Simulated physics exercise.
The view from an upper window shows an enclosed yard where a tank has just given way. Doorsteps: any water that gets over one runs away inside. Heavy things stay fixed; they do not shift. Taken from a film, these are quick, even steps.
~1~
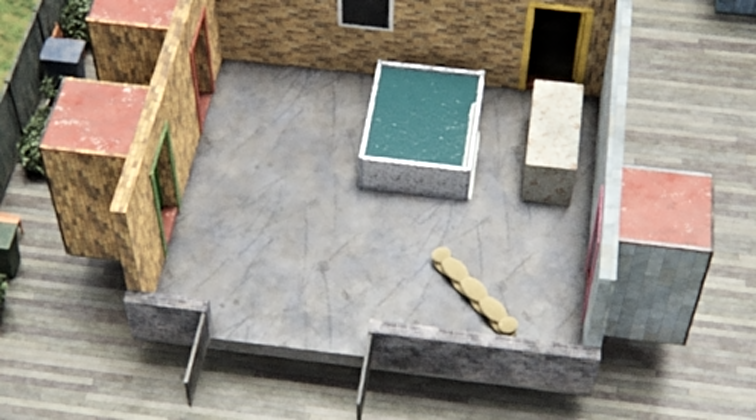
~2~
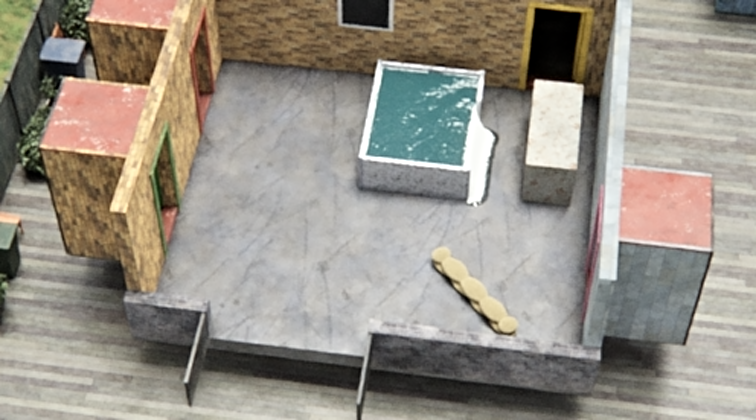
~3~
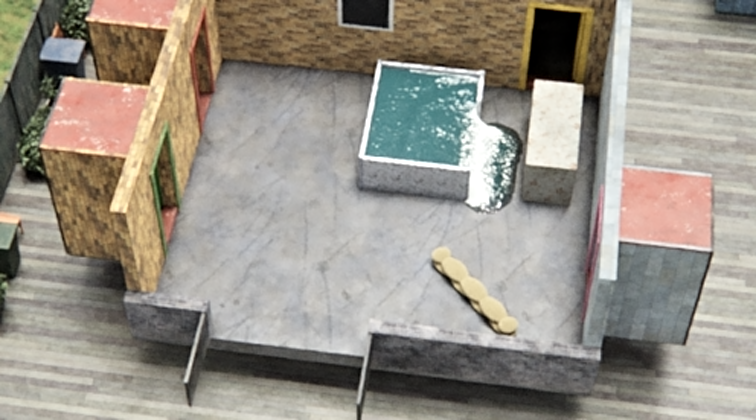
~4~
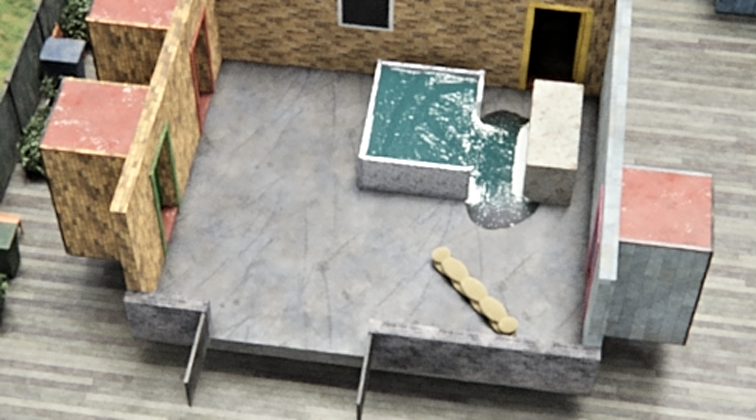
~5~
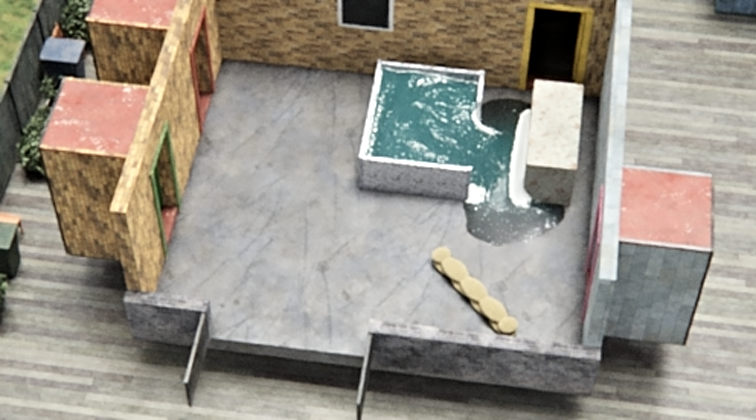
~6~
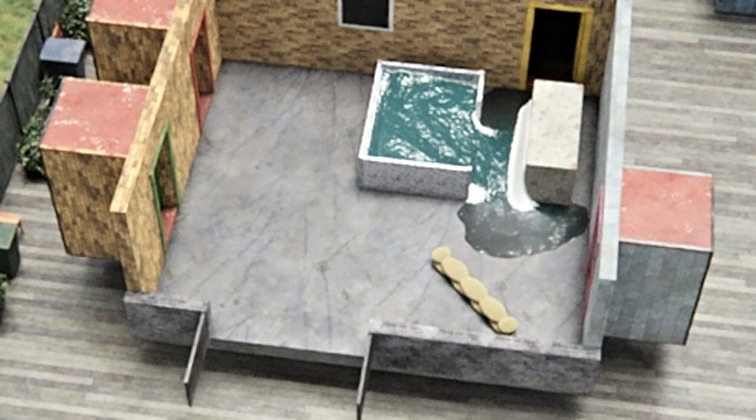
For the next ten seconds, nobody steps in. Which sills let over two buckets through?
My prediction: The green door will most likely keep inside the limit, the pink door will most likely go past the limit, the yellow door will most likely go past the limit, the red door will most likely go past the limit.
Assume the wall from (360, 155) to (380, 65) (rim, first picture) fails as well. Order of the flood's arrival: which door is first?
The red door.
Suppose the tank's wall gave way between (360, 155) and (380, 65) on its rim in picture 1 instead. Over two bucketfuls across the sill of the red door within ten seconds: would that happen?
Honestly, the red door breaks the threshold.
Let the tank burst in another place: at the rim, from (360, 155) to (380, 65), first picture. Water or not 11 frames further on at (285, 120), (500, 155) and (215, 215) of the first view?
In turn: Inundated, then untouched, then inundated.
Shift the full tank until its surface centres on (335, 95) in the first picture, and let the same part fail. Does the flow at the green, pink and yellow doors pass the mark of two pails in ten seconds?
Green door stays within it; pink door exceeds it; yellow door exceeds it.
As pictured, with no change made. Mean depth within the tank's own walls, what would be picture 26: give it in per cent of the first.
Somewhere near 32 %, give or take.
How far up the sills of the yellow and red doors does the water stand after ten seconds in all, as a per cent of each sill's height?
In turn 60 and 230 per cent.
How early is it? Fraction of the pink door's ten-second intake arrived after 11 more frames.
Share at that point: Roughly 15 %.
A moment on, water covers 20 % of the floor; the green door not reached, the pink door wet at the sill, nothing in, the yellow door under two buckets in, the red door not reached.
Next, water covers 30 % of the floor; the green door not reached, the pink door under two buckets in, the yellow door over two buckets in, the red door not reached.
Then, water covers 50 % of the floor; the green door not reached, the pink door over two buckets in, the yellow door over two buckets in, the red door wet at the sill, nothing in.
Later, water covers 85 % of the floor; the green door wet at the sill, nothing in, the pink door far over two buckets in, the yellow door far over two buckets in, the red door over two buckets in.
In the end, water covers 90 % of the floor; the green door wet at the sill, nothing in, the pink door far over two buckets in, the yellow door far over two buckets in, the red door far over two buckets in.
